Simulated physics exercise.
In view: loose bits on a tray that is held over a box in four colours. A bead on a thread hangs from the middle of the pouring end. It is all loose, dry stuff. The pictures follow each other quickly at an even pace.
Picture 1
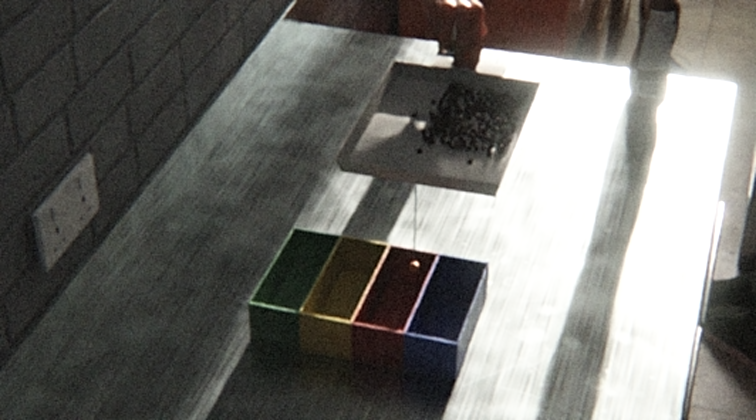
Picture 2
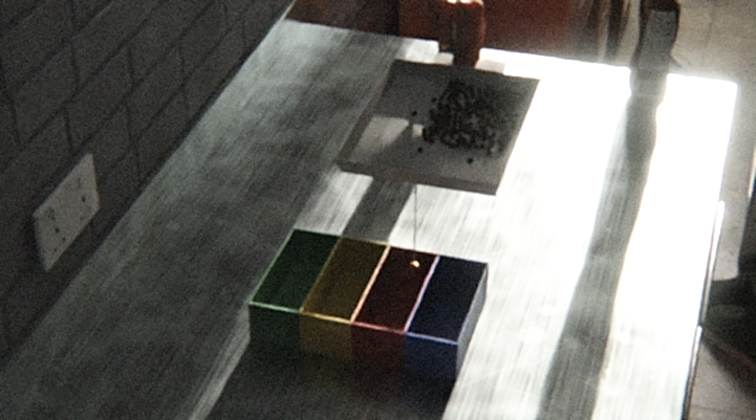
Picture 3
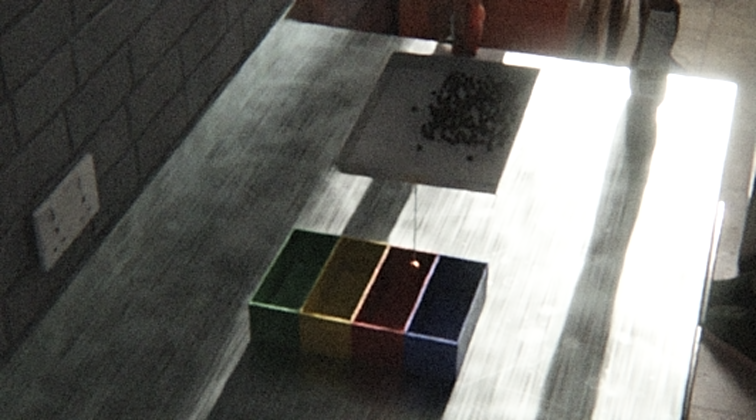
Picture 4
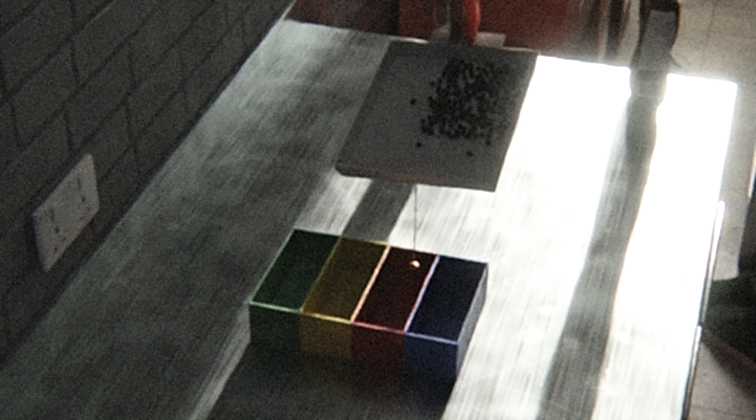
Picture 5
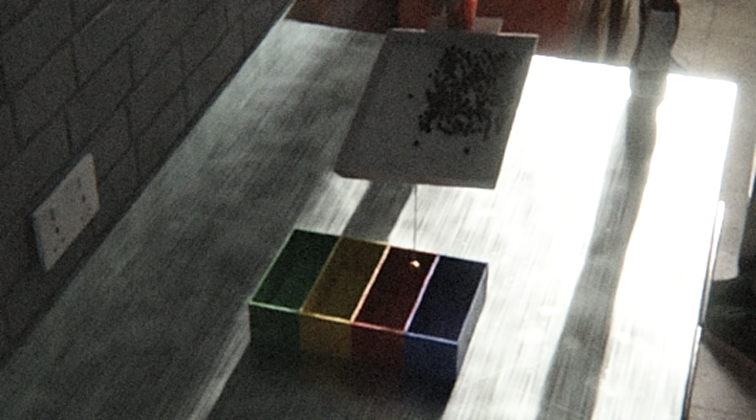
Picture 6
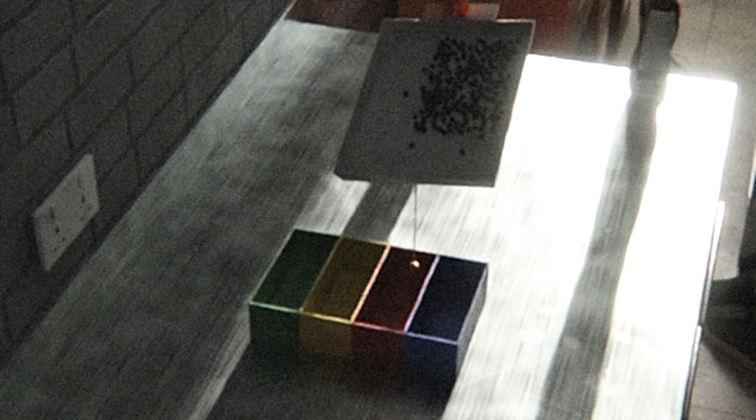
On a sunlit table beside a dark brick wall, a hand at the far side holds a tray of small dark bits above a box with green, yellow, red and blue compartments. The tray starts level, then its far edge rises steadily into a clear slant, and the bits shift slightly while the box stays still.
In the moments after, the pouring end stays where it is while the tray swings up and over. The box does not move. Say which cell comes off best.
The yellow one ends fullest.
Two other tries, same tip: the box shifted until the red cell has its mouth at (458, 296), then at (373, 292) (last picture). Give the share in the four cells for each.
About 60 and 100 per cent.
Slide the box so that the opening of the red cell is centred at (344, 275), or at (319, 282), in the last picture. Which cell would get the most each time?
First the red cell, then the cell in red.
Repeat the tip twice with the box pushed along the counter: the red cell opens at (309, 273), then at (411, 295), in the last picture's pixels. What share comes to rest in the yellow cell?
Roughly 0 per cent, and 40 per cent.
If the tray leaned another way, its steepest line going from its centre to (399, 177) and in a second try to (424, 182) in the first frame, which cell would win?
The first try: The yellow one. The second: The cell in blue.
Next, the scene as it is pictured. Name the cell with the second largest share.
It is the green cell.
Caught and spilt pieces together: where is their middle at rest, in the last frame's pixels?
Around (334, 317).
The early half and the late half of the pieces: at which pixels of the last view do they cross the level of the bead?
Around (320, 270) and then (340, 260).
Just after the last frame, tray tipped steeply; roughly half on the tray; just a few in the yellow cell; just a few in the green cell; roughly a third falling or outside the box.
A moment on, tray tipped past a quarter turn; about a tenth on the tray; roughly half in the yellow cell; roughly a quarter in the green cell; just a few in the red cell; about a tenth falling or outside the box.
Further on, tray tipped past a quarter turn; the larger part in the yellow cell; roughly a quarter in the green cell; just a few in the red cell; just a few falling or outside the box.
When it is over, tray tipped past a quarter turn; the larger part in the yellow cell; roughly a quarter in the green cell; just a few in the red cell; not one in the blue cell; just a few outside the box.
